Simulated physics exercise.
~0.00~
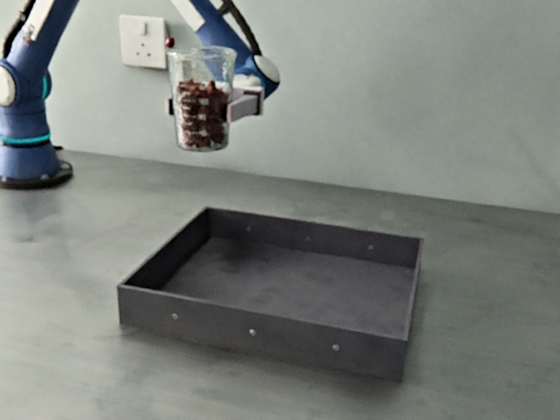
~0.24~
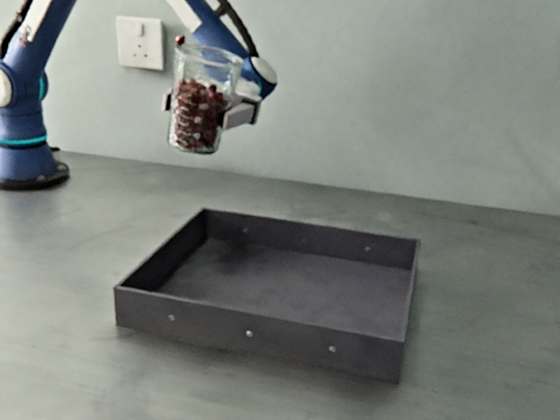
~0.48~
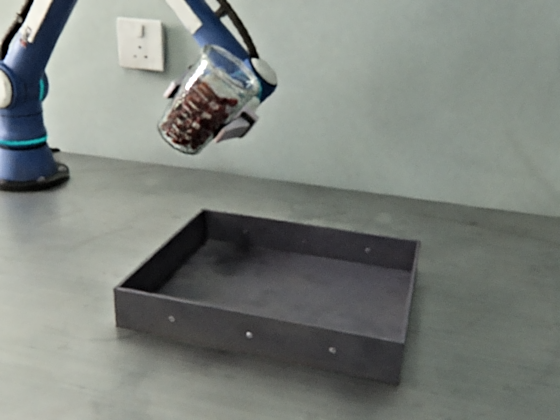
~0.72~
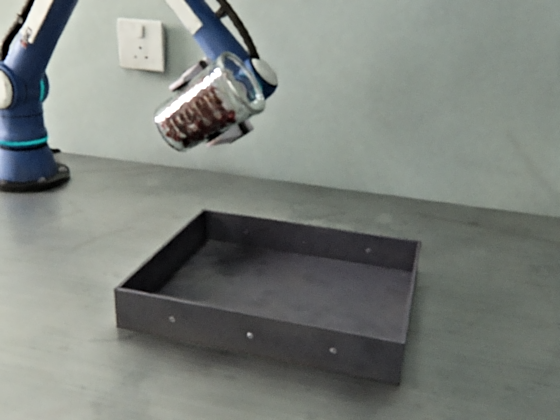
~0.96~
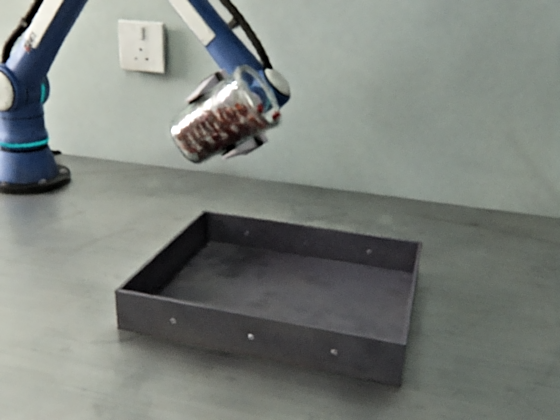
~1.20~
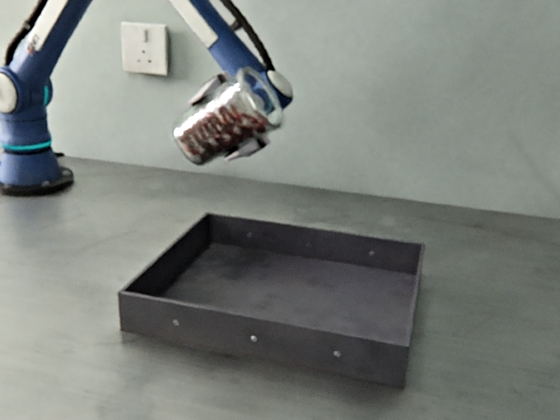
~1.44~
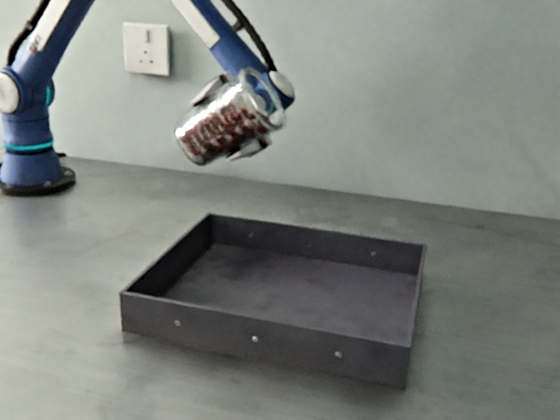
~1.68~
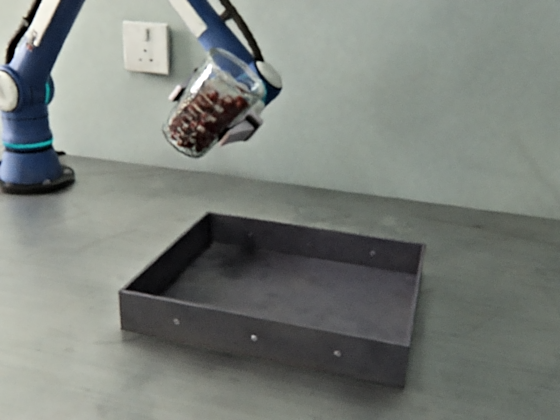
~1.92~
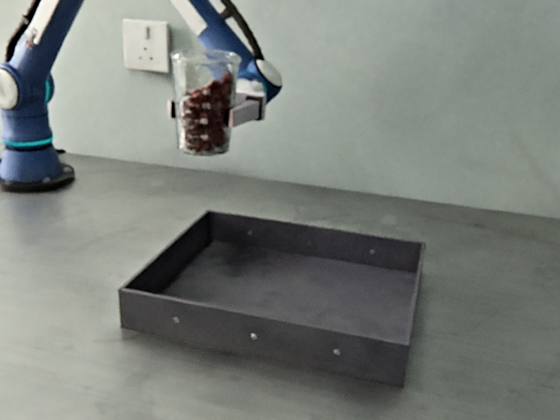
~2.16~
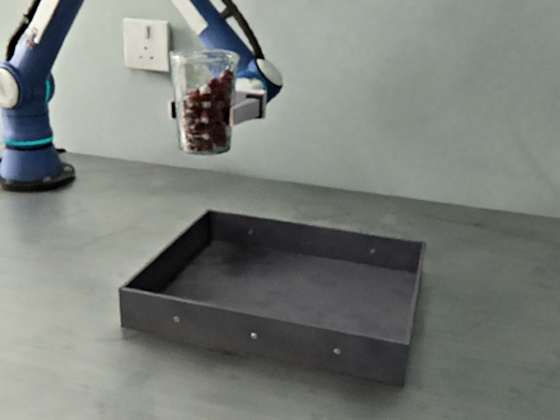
In the video, a blue and white robot arm holds a clear tumbler of dark reddish beans above an empty dark tray, tips it steeply to the left, then turns it back upright, with the beans still inside and the tray still empty.
